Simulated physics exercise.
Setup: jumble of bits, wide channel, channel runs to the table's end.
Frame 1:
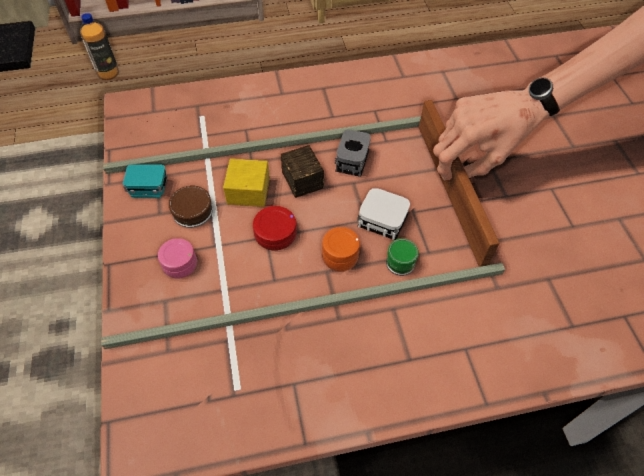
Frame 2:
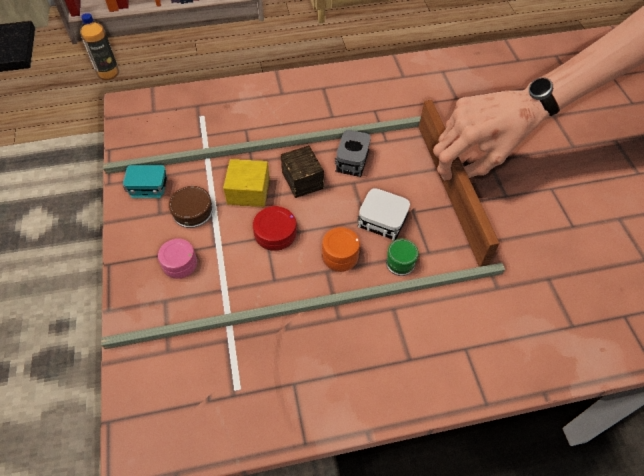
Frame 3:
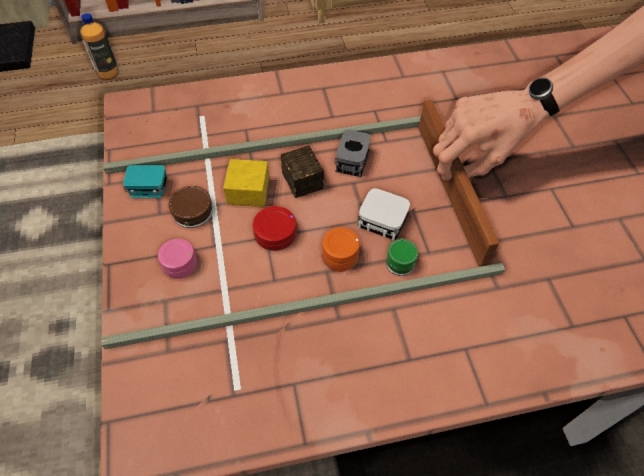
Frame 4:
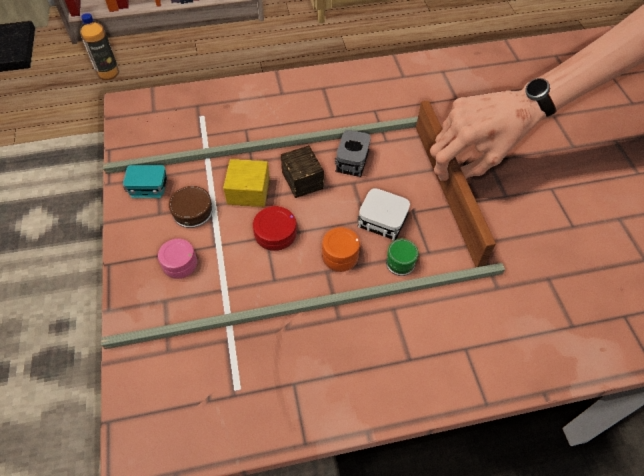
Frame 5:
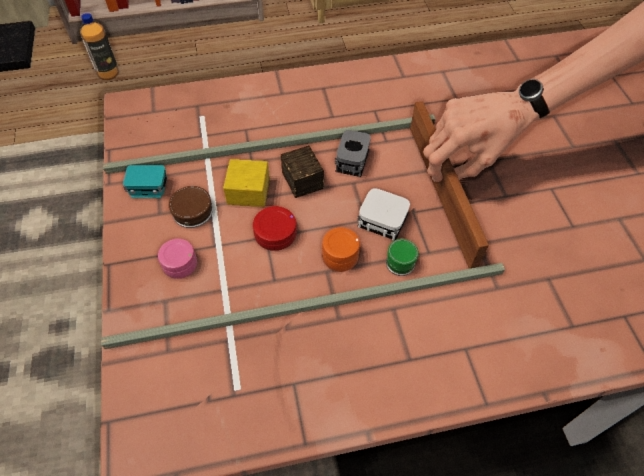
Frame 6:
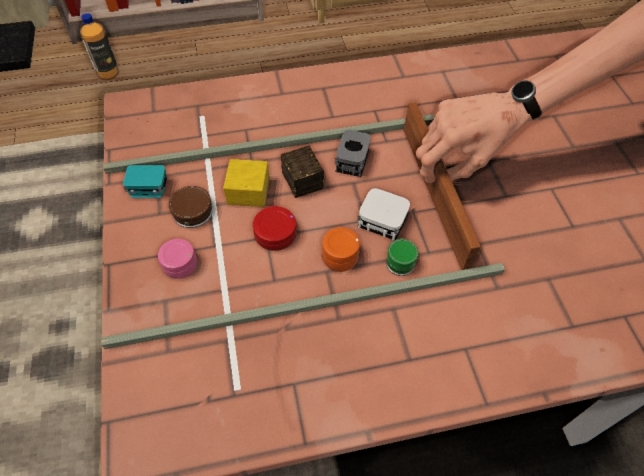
A hand wearing a dark watch grips a wooden board at the right end of a wide channel between two pale green strips on a brick-patterned tabletop, seen from above at an angle. Inside lie turquoise, brown and pink pieces left of a white tape line, with yellow, black, grey, red, white, orange and green ones right of it. The hand slides the board slightly left while the pieces and camera stay still.
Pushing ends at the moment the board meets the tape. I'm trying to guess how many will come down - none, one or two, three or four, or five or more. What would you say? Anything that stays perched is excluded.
After the sweep, the pieces gone from the top come to one or two, as it turns out.
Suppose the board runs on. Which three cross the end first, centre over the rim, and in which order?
Those would be the brown pot, the turquoise case and the yellow block, in that order.
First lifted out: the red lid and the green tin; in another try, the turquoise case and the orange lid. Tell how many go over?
First try 1, second try 1.
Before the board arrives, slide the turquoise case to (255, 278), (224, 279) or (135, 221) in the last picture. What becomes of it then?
Taking the places in the order given: It holds firm, it holds firm, it drops.
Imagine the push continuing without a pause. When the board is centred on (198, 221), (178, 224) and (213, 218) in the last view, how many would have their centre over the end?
Respectively 2, 3 and 2.
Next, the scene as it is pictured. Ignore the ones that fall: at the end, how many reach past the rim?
The total here is 0.
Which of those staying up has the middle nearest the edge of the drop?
The yellow block ends nearest.
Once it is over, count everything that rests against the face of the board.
Counting them up gives 3.
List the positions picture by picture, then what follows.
The first frame shows turquoise case (147, 182); pink lid (178, 258); brown pot (191, 207); board (454, 179); tape (217, 231).
The second frame shows pink lid (178, 259); yellow block (247, 183).
The third frame shows brown pot (191, 207); red lid (275, 228).
The fourth frame shows turquoise case (147, 182); grey case (353, 153).
The fifth frame shows pink lid (178, 259); green tin (402, 258).
The sixth frame shows turquoise case (147, 182); pink lid (178, 259); brown pot (191, 207); board (438, 181); tape (217, 231).
A little later, none off yet; turquoise case at rest near (147, 182); pink lid at rest near (178, 259); brown pot at rest near (191, 207).
When it is over, the number that fall off is one or two; down, brown pot and turquoise case.
